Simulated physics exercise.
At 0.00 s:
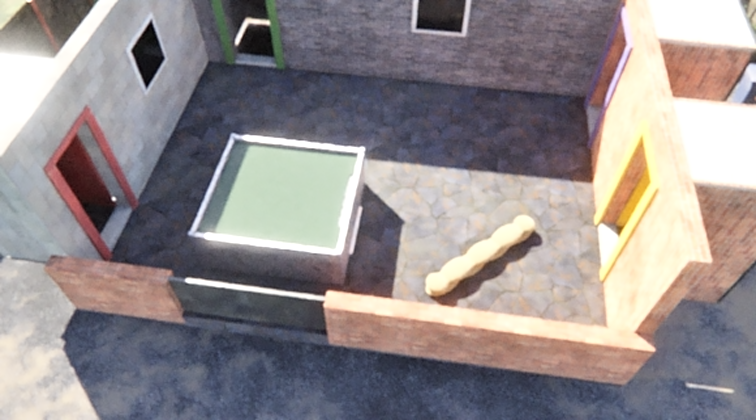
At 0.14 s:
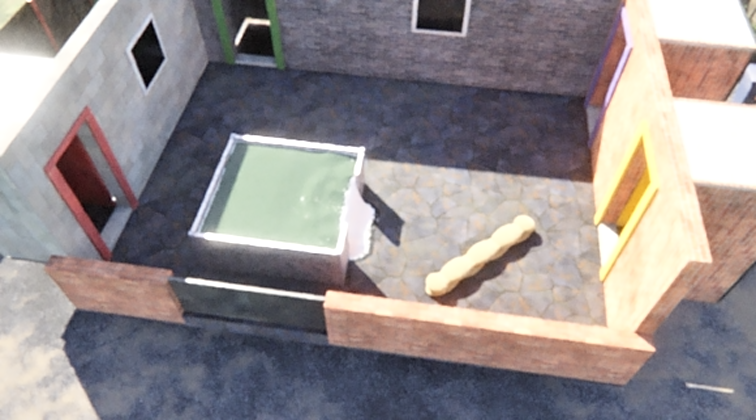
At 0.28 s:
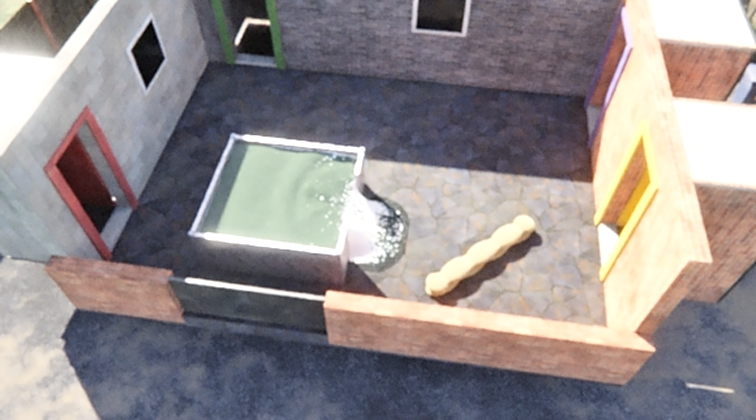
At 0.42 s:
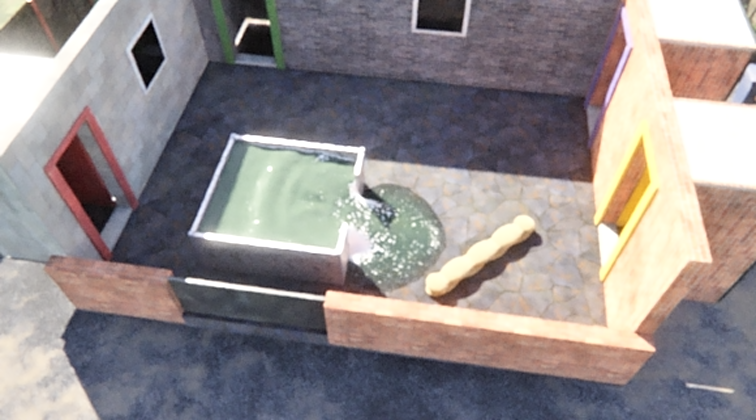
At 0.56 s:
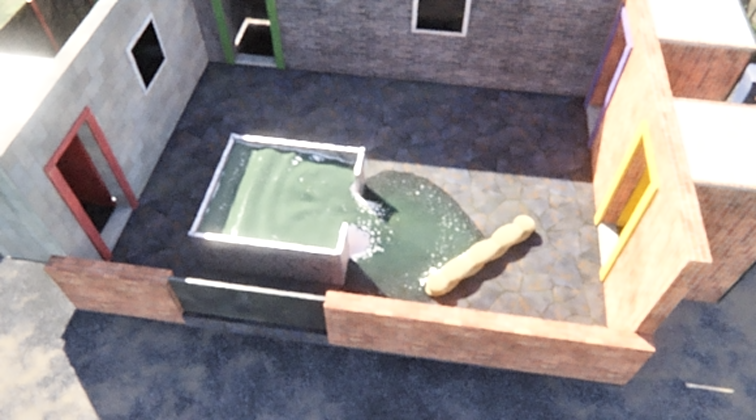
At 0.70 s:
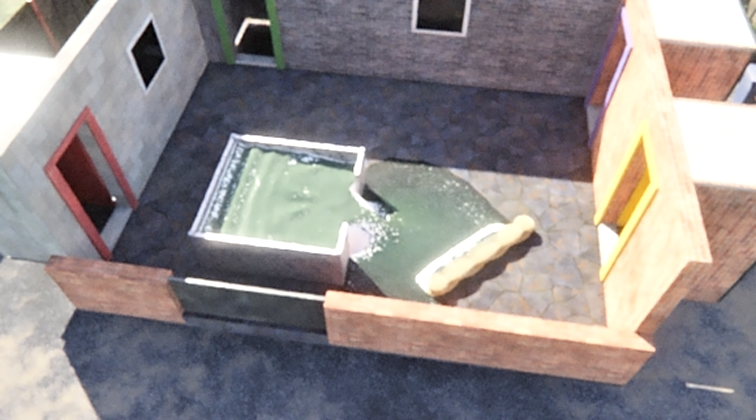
Greenish water lies still in a white-rimmed open tank left of centre in a walled, stone-paved yard, seen from above by a fixed camera. A pale yellow sandbag row lies to its right, with red, green, purple and yellow doorways around the walls. Water bursts from the tank's right side, ripples inside, and spreads rightward in a widening dark pool, reaching and wetting around the sandbags.
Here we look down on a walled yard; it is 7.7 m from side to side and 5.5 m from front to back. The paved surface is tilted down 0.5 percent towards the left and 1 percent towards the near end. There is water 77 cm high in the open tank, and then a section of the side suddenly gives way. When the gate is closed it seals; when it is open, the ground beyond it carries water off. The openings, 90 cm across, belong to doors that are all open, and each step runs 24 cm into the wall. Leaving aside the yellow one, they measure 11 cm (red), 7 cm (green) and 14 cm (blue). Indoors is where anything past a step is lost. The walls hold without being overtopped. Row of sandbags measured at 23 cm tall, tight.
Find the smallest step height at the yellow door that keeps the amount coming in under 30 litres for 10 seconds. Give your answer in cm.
The smallest height is roughly 6 cm.
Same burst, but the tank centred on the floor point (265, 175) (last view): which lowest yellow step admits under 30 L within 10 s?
Some 7.0 cm.
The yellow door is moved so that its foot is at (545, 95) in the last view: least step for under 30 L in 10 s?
Roughly 24 cm.
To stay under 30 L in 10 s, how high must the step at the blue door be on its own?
For blue, a step near 20 cm.
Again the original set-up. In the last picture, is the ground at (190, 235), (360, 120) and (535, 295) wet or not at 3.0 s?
1: Unwetted; 2: Unwetted; 3: Awash.
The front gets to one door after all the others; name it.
I'd say the red one.
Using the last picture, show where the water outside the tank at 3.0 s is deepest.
About (570, 98).
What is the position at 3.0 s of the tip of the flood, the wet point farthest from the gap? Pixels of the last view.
I'd put the front's tip around (579, 99).
After 1.4 s water covers 30 % of the floor, deepest (46 cm) near (357, 232); it has not reached the yellow door.
After 3.0 s water covers 45 % of the floor, deepest (40 cm) near (570, 98); 8 cm at the yellow door, 0 litres in over its 13 cm step.
After 10.0 s water covers 95 % of the floor, deepest (17 cm) near (128, 293); 10 cm at the yellow door, 1 litre in over its 13 cm step.
At the yellow door as built, the water arrived by 2.0 s and peaked near 10 cm at 5.8 s.
Run again over the same 10 s with other heights there, 47 litres in over 5 cm, 18 litres over 7 cm. The limit of 30 litres is kept from about 6 cm up.
